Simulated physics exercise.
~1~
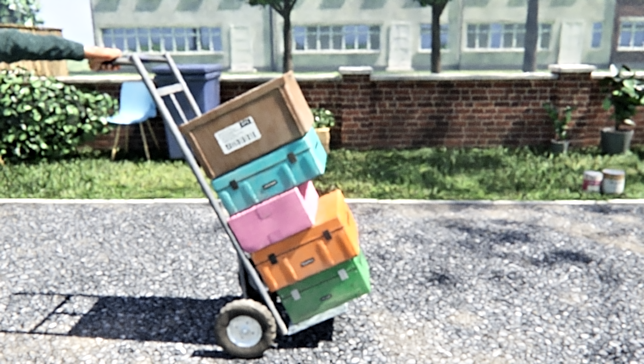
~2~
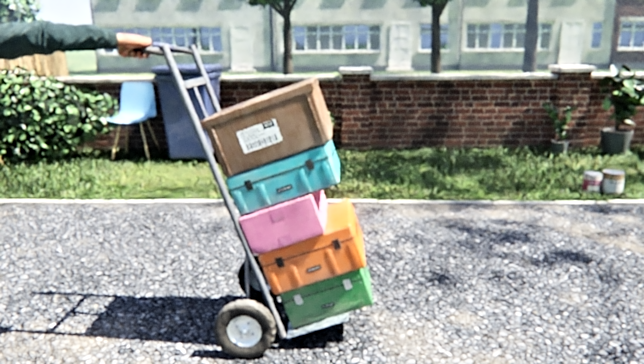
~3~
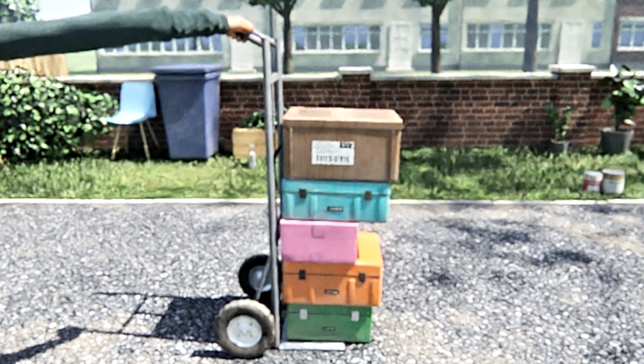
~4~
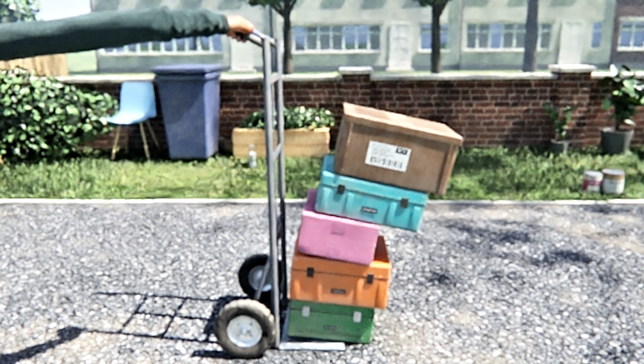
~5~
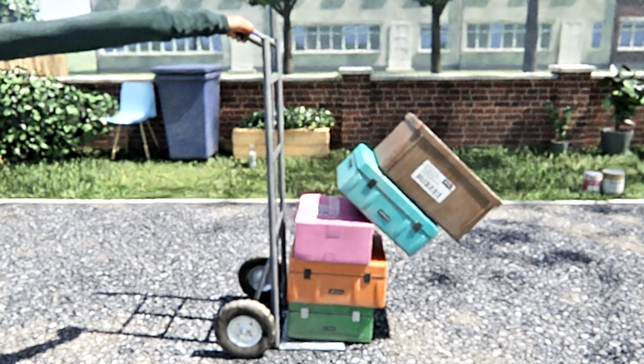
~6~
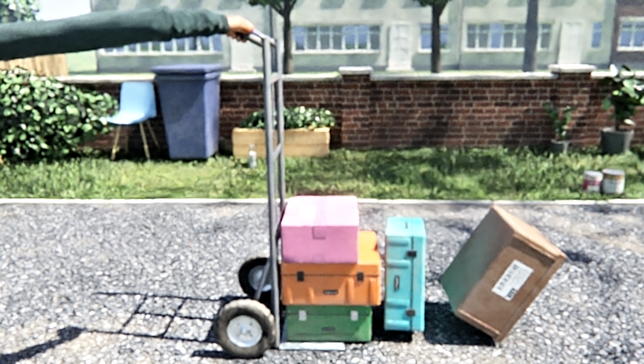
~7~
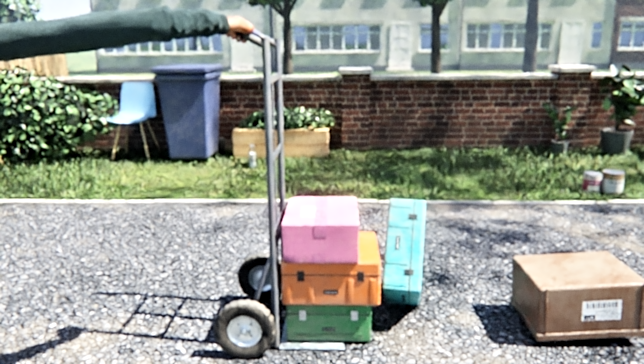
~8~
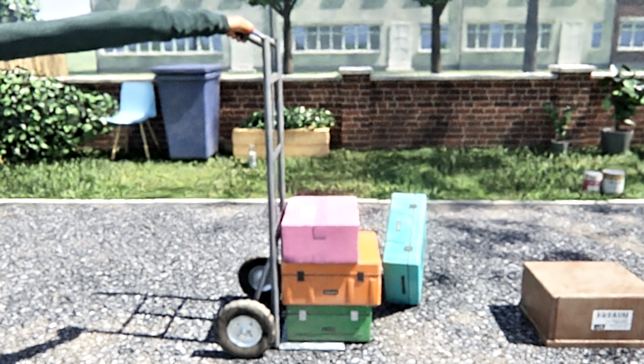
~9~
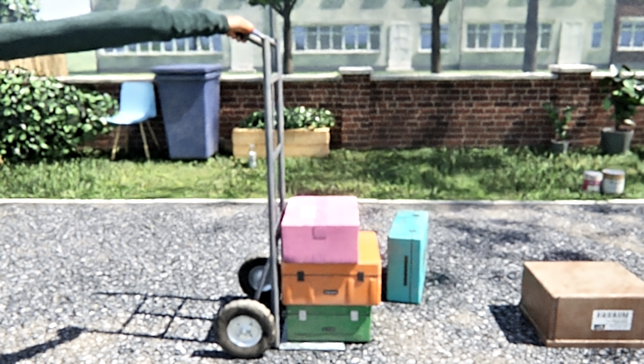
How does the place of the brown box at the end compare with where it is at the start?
At the start the brown box sits on top of the tilted stack on the sack truck. At the end it rests on the gravel, well off to the right of the truck.
